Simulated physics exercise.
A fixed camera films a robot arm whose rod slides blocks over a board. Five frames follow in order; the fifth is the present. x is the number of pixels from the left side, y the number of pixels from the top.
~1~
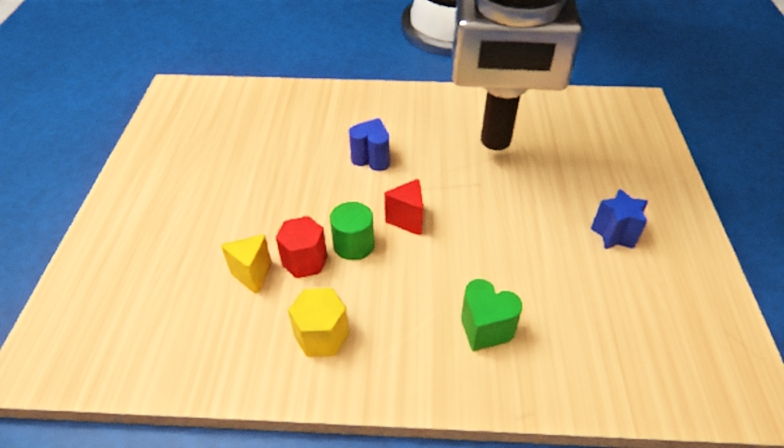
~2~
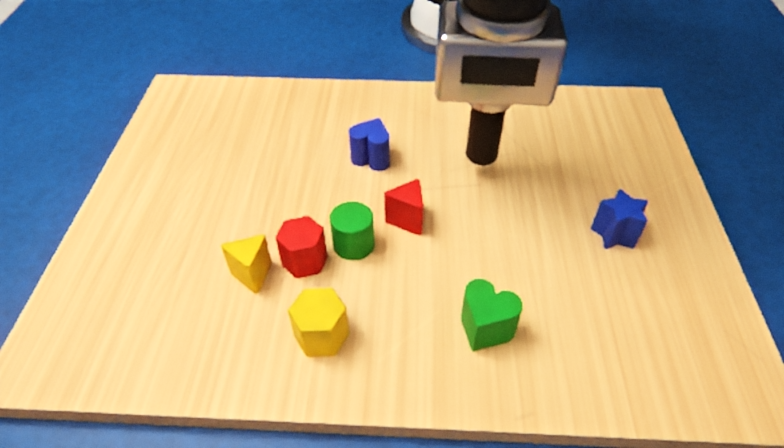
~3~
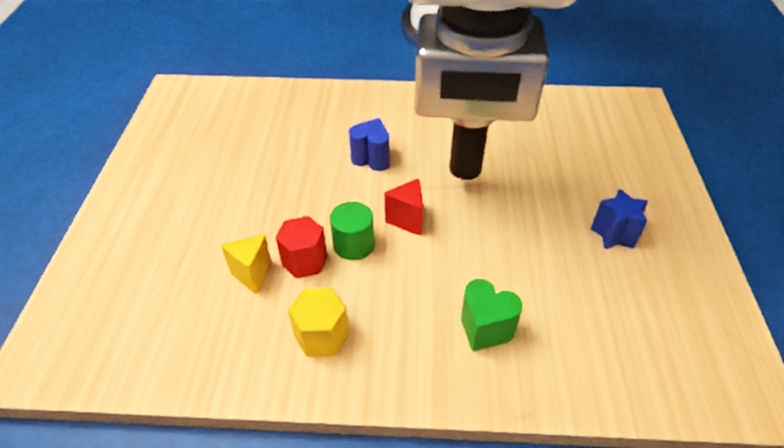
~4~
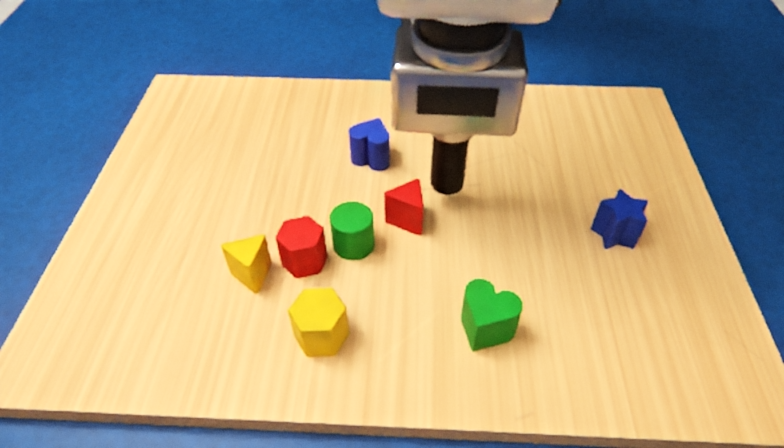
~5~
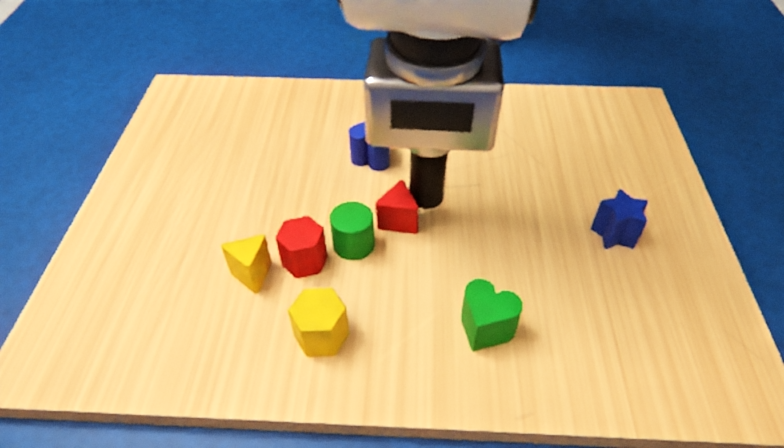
A robotic arm with a black rod reaches in from the top over a pale wooden board on a blue surface, seen from a fixed, raised viewpoint. Red, yellow, green and blue blocks sit mostly left of centre, with a green heart lower right of centre and a blue star at right. The rod glides down and left, then nudges the red triangular block slightly left, turning it.
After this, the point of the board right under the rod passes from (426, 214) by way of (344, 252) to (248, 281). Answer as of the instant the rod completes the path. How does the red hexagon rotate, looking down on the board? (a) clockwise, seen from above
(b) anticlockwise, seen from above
My answer is option b.
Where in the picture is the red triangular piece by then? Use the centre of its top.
Answer: (337, 193).
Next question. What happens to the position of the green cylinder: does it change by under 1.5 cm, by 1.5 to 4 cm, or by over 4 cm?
Shift of over 4 cm.
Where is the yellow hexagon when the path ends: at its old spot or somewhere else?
By then it is still where it was.
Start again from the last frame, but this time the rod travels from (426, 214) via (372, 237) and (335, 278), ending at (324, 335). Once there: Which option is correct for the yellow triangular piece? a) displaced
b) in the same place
Choice a: Displaced.
On the path given first. One third of the way, rod (371, 224); red hexagon (285, 243), turned 25° clockwise; green cylinder (323, 221); red triangular piece (344, 197), turned 40° clockwise.
Two thirds of the way, rod (310, 247); yellow triangular piece (226, 251), turned 20° anticlockwise; red hexagon (263, 251), turned 25° anticlockwise; green cylinder (277, 217); red triangular piece (337, 193), turned 55° clockwise.
At the end, rod (243, 265); yellow triangular piece (157, 273), turned 25° anticlockwise; red hexagon (196, 271), turned 30° anticlockwise; yellow hexagon unmoved; green cylinder (259, 217); red triangular piece (337, 193), turned 55° clockwise.
